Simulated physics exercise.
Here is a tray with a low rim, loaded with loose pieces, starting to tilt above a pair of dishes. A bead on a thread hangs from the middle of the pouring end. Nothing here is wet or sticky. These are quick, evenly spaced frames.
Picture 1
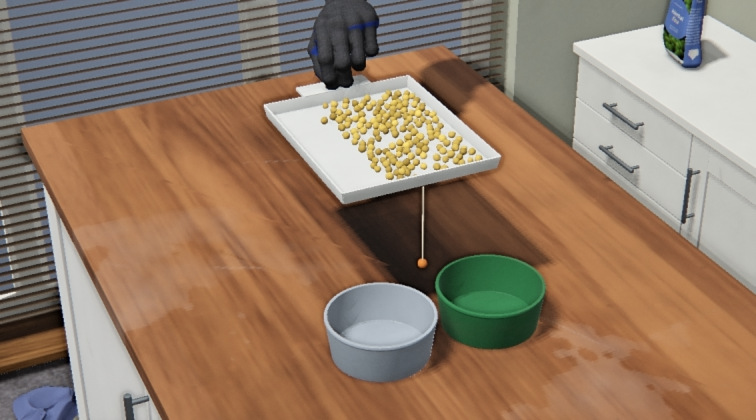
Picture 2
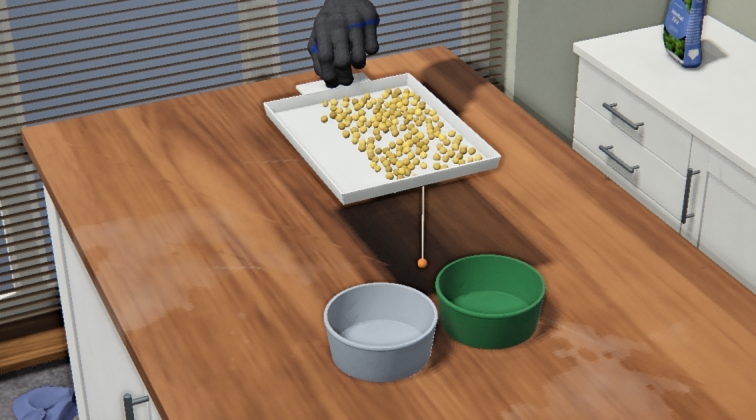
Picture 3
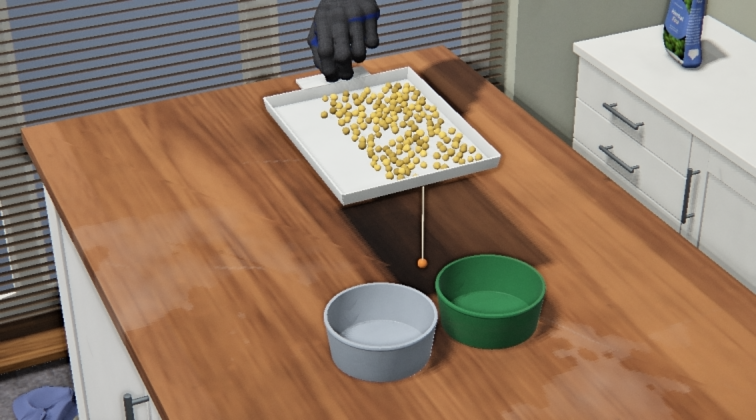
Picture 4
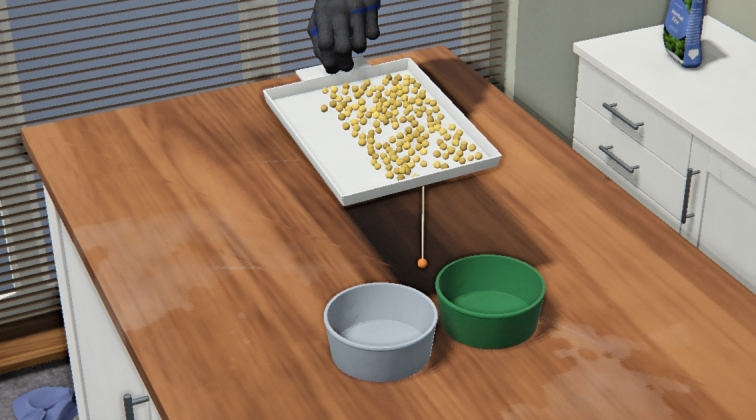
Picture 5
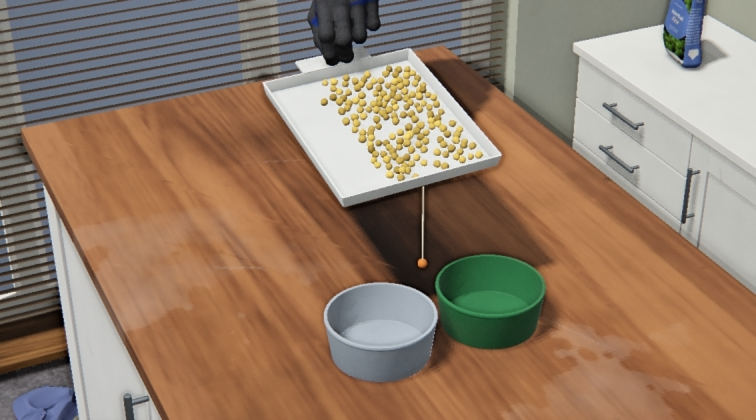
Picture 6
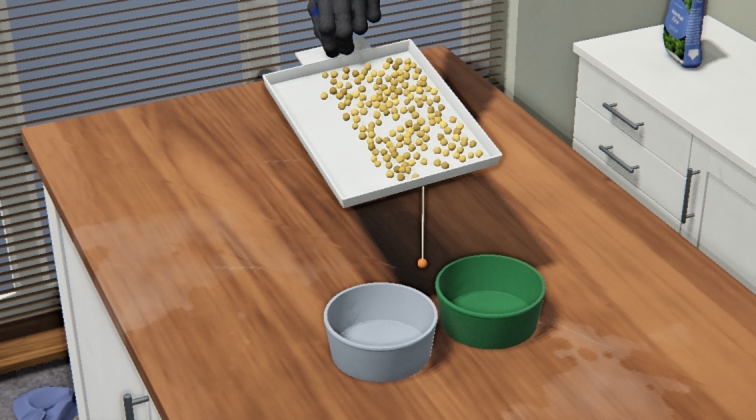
A white tray of yellow puffed balls slowly tilting as a black-gloved hand raises its far end above gray and green bowls.
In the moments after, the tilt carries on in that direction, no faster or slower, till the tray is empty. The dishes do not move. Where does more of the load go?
More goes to the left-hand dish.
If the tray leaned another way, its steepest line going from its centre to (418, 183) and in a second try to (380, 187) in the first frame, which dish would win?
In turn: The right dish; the dish on the left.
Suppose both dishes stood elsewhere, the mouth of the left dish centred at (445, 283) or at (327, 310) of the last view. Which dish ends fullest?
One: The left dish. Two: The dish on the right.
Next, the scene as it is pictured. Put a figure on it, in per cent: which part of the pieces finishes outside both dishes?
Close to 10 per cent.
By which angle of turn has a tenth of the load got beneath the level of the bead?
Near 105 degrees.
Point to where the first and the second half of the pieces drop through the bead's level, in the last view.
At about (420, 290), then at (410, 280).
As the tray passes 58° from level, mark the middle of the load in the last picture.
Roughly at (409, 156).
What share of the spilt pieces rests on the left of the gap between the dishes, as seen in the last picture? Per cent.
Near 40 %.
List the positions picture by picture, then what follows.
Corners of the pouring end near (344, 192) and (497, 156), level; middle of the load near (394, 130), puffed corn balls; left dish near (405, 359); right dish near (516, 327); bead on its thread near (422, 263), in the first picture.
Corners of the pouring end near (344, 192) and (497, 155), level; middle of the load near (394, 129), in the second picture.
Corners of the pouring end near (344, 193) and (497, 155), tipped barely, lowest at the left corner; middle of the load near (394, 125), in the third picture.
Corners of the pouring end near (344, 194) and (498, 154), tipped a little, lowest at the left corner; middle of the load near (394, 121), in the fourth picture.
Corners of the pouring end near (344, 196) and (498, 154), tipped a little, lowest at the left corner; middle of the load near (395, 116), in the fifth picture.
Corners of the pouring end near (344, 197) and (498, 154), tipped a little, lowest at the left corner; middle of the load near (395, 111); left dish near (405, 359); right dish near (516, 327), in the sixth picture.
Shortly afterwards, tray tipped steeply; all but a few on the tray; only a few in the left dish.
Next, tray tipped right over; all but a few on the tray; only a few in the left dish; only a few outside both; only a few in the air.
Some moments later, tray tipped past a quarter turn; near two thirds in the left dish; near a third in the right dish; a little outside both.
In the end, tray tipped past a quarter turn; near two thirds in the left dish; near a third in the right dish; a little outside both.
